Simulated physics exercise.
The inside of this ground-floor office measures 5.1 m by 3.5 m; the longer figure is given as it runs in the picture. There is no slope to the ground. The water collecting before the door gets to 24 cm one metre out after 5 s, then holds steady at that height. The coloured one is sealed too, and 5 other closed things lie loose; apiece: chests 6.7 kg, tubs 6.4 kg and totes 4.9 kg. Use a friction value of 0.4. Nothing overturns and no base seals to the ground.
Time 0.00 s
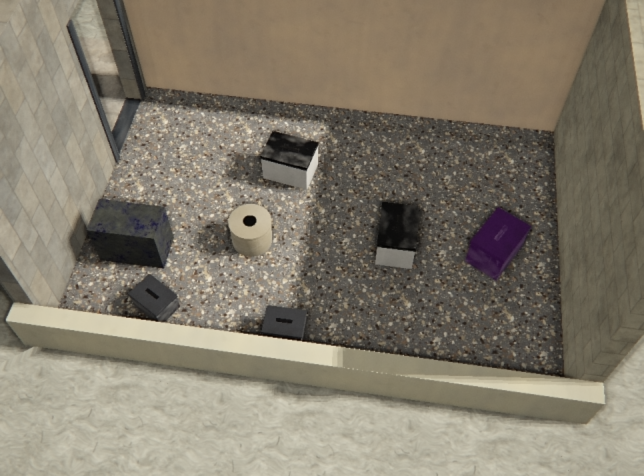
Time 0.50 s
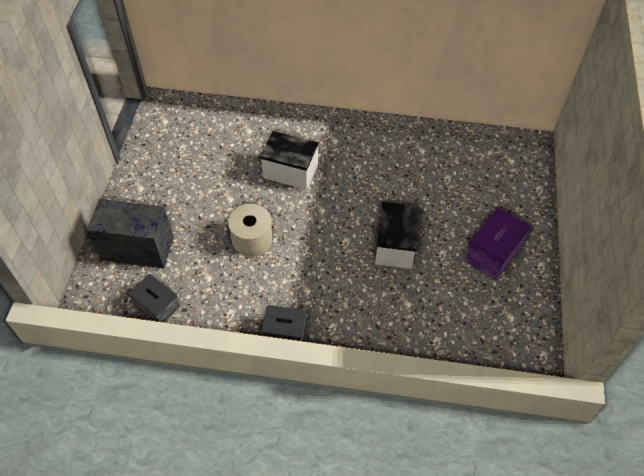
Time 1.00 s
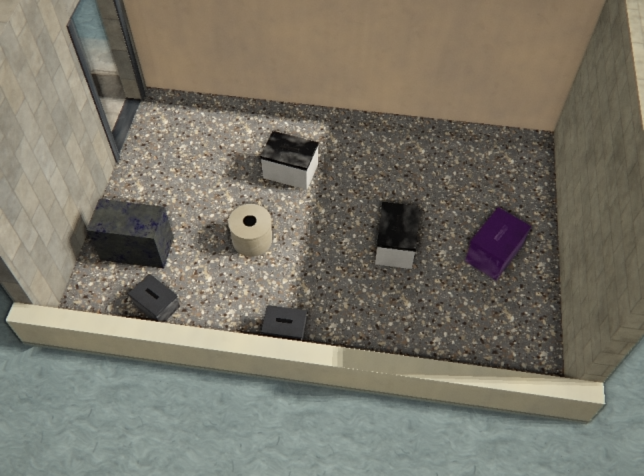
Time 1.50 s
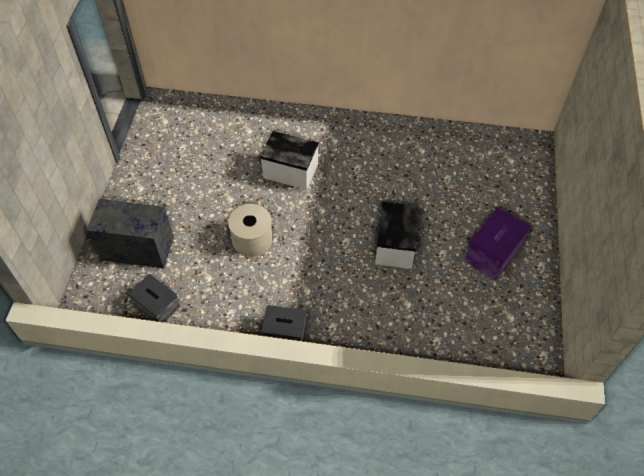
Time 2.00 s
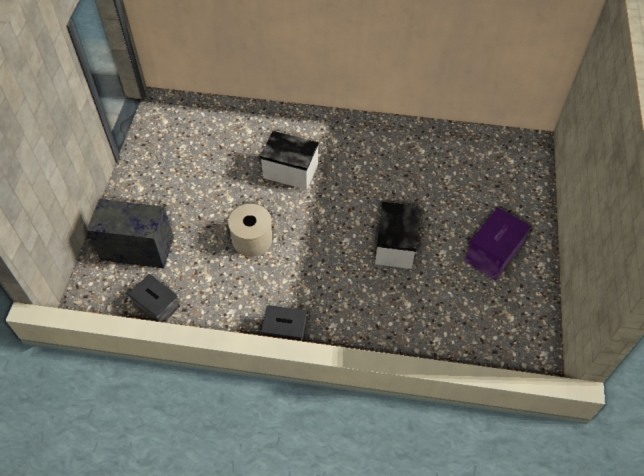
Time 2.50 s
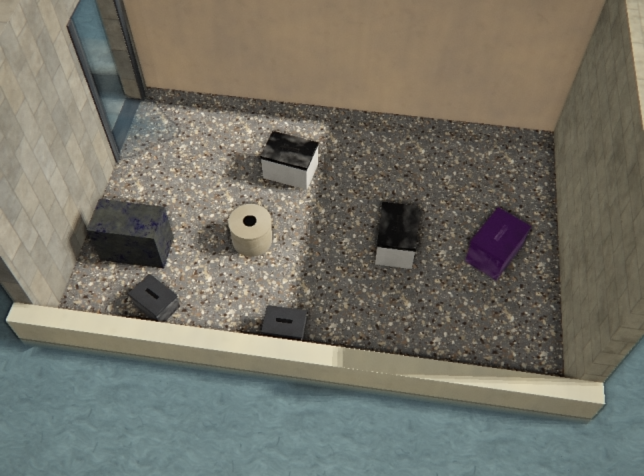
Bluish water spreads over the pale ground outside while the boxes inside the room stay still.
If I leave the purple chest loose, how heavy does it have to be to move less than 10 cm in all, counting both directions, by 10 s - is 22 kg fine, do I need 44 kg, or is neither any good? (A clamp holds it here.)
You need 44 kg.
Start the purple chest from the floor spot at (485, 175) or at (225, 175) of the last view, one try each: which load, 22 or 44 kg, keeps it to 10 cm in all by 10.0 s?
In order: Only the heavier one succeeds; only the heavier one succeeds.
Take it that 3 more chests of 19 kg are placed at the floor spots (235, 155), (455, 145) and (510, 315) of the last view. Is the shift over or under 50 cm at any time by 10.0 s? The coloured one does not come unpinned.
Answer by position: Outside the range; outside the range; inside the range.
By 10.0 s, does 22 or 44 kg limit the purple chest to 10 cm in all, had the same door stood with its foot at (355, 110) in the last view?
So the light mass does it.
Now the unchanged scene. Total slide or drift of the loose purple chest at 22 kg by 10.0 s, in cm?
Close to 30 centimetres all told.
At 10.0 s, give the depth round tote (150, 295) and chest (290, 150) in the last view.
I'd estimate 2 cm for the first and 14 cm for the second.
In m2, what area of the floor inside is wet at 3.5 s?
Somewhere about 2.5 m2, give or take.
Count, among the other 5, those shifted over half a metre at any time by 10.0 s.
By my count, 3.
After 3.5 s the purple chest would be 0 cm from its start with 22 kg and 0 cm from its start with 44 kg; 0 cm of water round it then.
After 4.5 s the purple chest would be 0 cm from its start with 22 kg and 0 cm from its start with 44 kg; 0 cm of water round it then.
After 7.0 s the purple chest would be 0 cm from its start with 22 kg and 0 cm from its start with 44 kg; 2 cm of water round it then.
After 10.0 s the purple chest would be 33 cm from its start with 22 kg and 1 cm from its start with 44 kg; 8 cm of water round it then.
